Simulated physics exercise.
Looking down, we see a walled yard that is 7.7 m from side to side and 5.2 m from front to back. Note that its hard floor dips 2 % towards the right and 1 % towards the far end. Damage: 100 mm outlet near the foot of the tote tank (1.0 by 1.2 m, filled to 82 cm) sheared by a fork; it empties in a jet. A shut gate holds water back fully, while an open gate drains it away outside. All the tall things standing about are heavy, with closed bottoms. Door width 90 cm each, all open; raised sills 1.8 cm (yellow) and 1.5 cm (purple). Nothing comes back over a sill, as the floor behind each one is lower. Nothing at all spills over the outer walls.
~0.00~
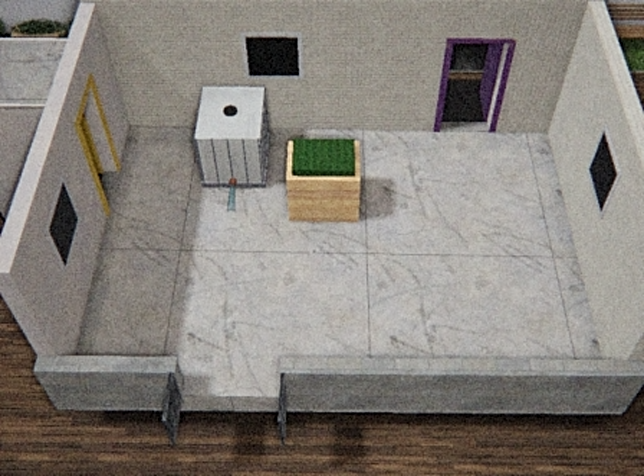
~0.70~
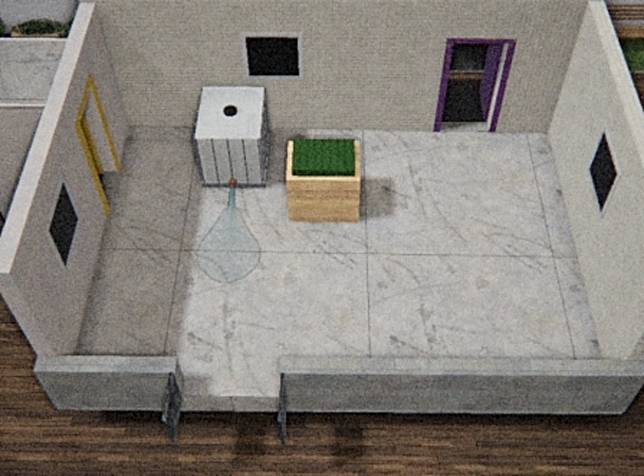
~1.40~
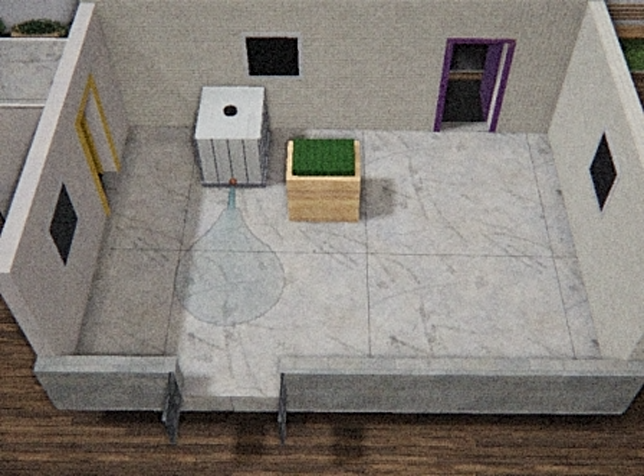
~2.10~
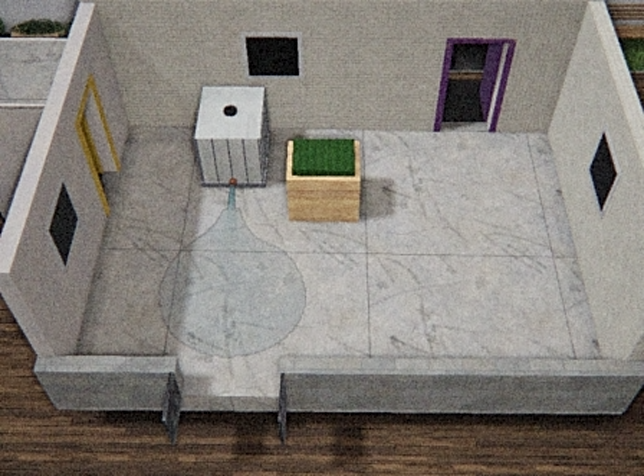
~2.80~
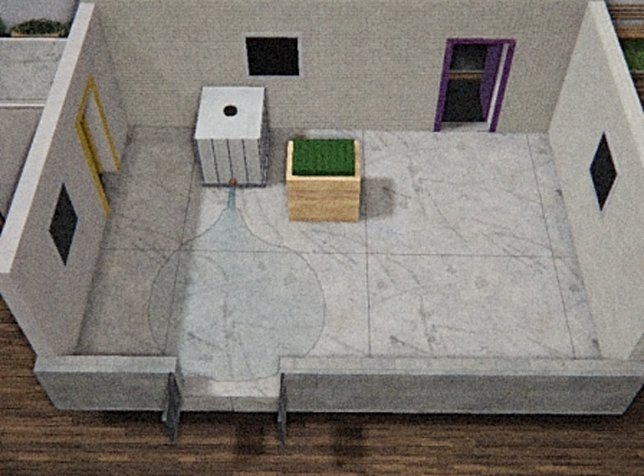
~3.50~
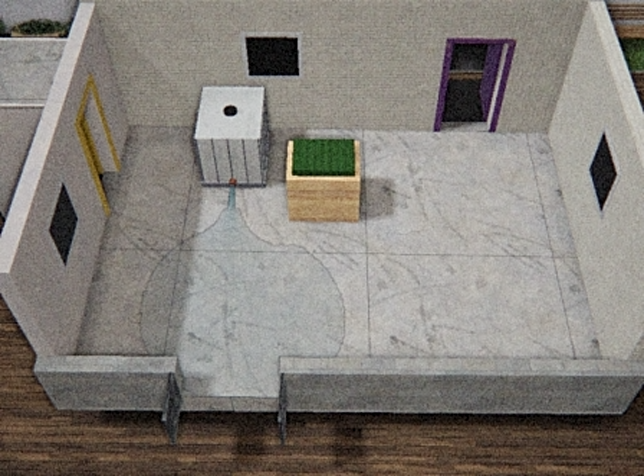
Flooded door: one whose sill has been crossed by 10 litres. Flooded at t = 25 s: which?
Yellow door - not flooded, purple door - not flooded.
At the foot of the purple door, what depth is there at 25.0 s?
2.5 cm.
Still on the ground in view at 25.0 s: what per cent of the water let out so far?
I'd put it at around 82 per cent.
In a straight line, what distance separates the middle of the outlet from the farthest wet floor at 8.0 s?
5.4 m.
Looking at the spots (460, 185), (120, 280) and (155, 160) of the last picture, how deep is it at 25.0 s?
Depths: About 1.2, 0.0, 0.0 cm.
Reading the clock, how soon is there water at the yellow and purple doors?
Arrival: Yellow not in the 25 s, purple 20.0 s.
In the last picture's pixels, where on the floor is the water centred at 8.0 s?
I'd put it around (281, 315).
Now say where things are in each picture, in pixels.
In the first frame, the jet has just started at (232, 194); the ground is still dry.
In the second frame, from the spout at (232, 194) the water has spread over 1.0 m2; its tip is at (232, 280), and it is 1.4 cm deep on average.
In the third frame, the jet leaves at (232, 194); the sheet reaches (231, 323), 2.8 m away, and wets 2.4 m2.
In the fourth frame, from the spout at (232, 194) the water has spread over 4.0 m2; its tip is at (236, 354), and it is 1.1 cm deep on average.
In the fifth frame, from the spout at (232, 194) the water has spread over 5.4 m2; its tip is at a hidden place, and it is 1.1 cm deep on average.
In the sixth frame, from the spout at (232, 194) the water has spread over 6.8 m2; its tip is at a hidden place, and it is 1.1 cm deep on average.
After 5.0 s water covers 20 % of the floor and is deepest (5 cm) near (228, 215); yellow door not reached, purple door not reached.
After 8.0 s water covers 30 % of the floor and is deepest (5 cm) near (228, 215); yellow door not reached, purple door not reached.
After 12.0 s water covers 50 % of the floor and is deepest (4 cm) near (228, 215); yellow door not reached, purple door not reached.
After 16.0 s water covers 55 % of the floor and is deepest (4 cm) near (228, 215); yellow door not reached, purple door not reached.
After 25.0 s water covers 70 % of the floor and is deepest (6 cm) near (542, 138); yellow door not reached, purple door 2.6 cm at the sill, 1 L in.
